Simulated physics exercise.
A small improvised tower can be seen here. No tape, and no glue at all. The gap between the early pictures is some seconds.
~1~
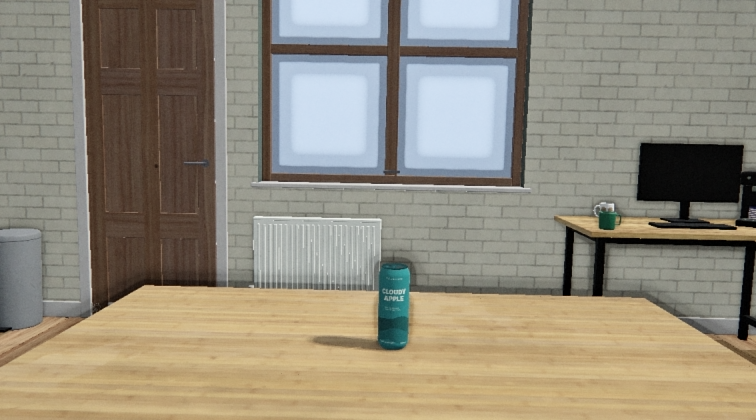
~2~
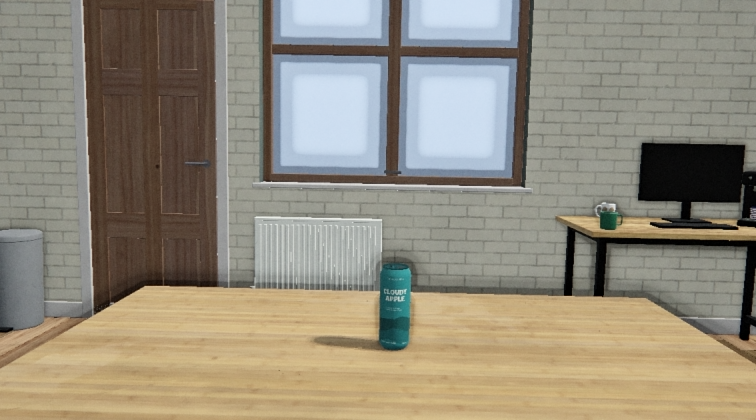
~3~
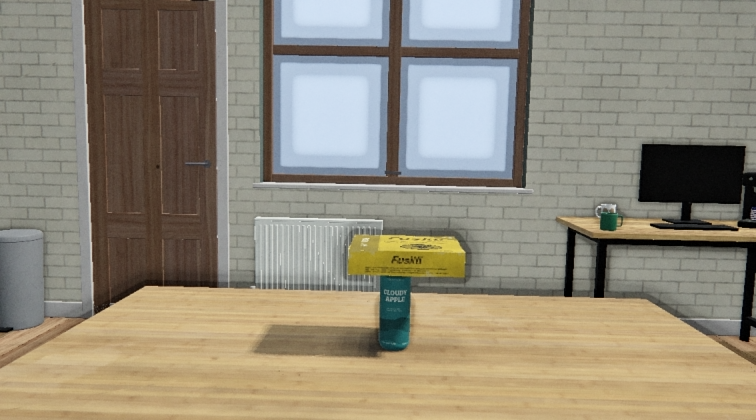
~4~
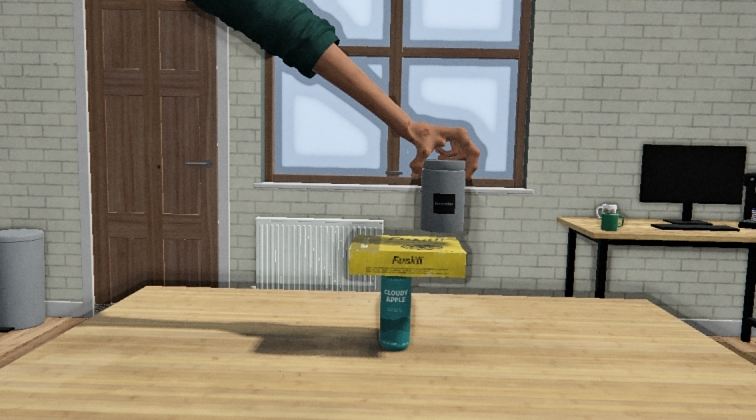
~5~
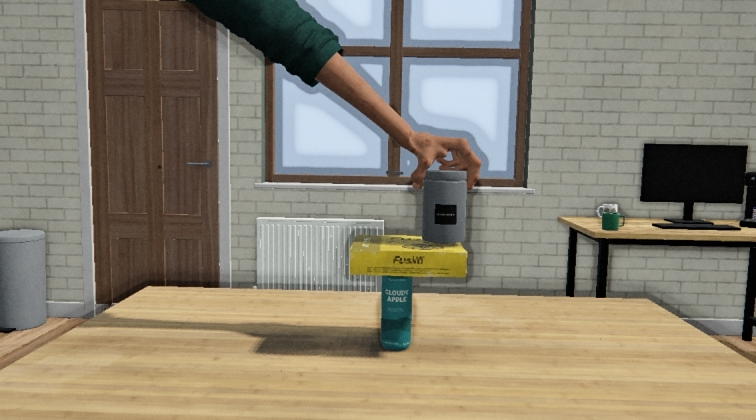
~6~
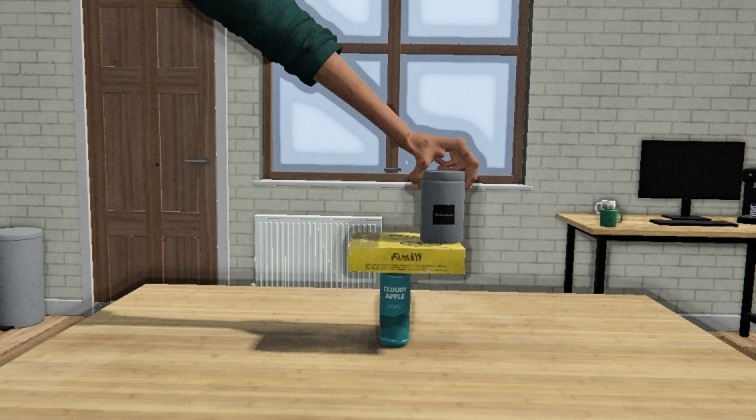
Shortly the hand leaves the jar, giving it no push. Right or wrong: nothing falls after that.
Wrong.
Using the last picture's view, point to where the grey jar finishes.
I'd say around (502, 321) in the last view.
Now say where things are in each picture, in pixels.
In the first frame, the last thing is not in view yet; turquoise can (394, 306).
In the second frame, the last thing is not in view yet; turquoise can (395, 306).
In the third frame, the last thing is not in view yet; turquoise can (395, 307).
In the fourth frame, on its way; grey jar (443, 195); turquoise can (396, 307).
In the fifth frame, on its way; grey jar (444, 206); turquoise can (397, 307).
In the sixth frame, in place under the hand; grey jar (442, 206); turquoise can (395, 304).
Then, 0.30 s later than the last frame, grey jar now fallen; yellow packet tilted by 40°.
Then, 0.40 s later than the last frame, yellow packet now fallen.
Then, 0.50 s later than the last frame, things are still on the move.
Then, 1.10 s later than the last frame, as before.
When it is over, fallen, grey jar and yellow packet; turquoise can as before. End places, in pixels of the last picture, grey jar near (503, 321). The stack gives way.
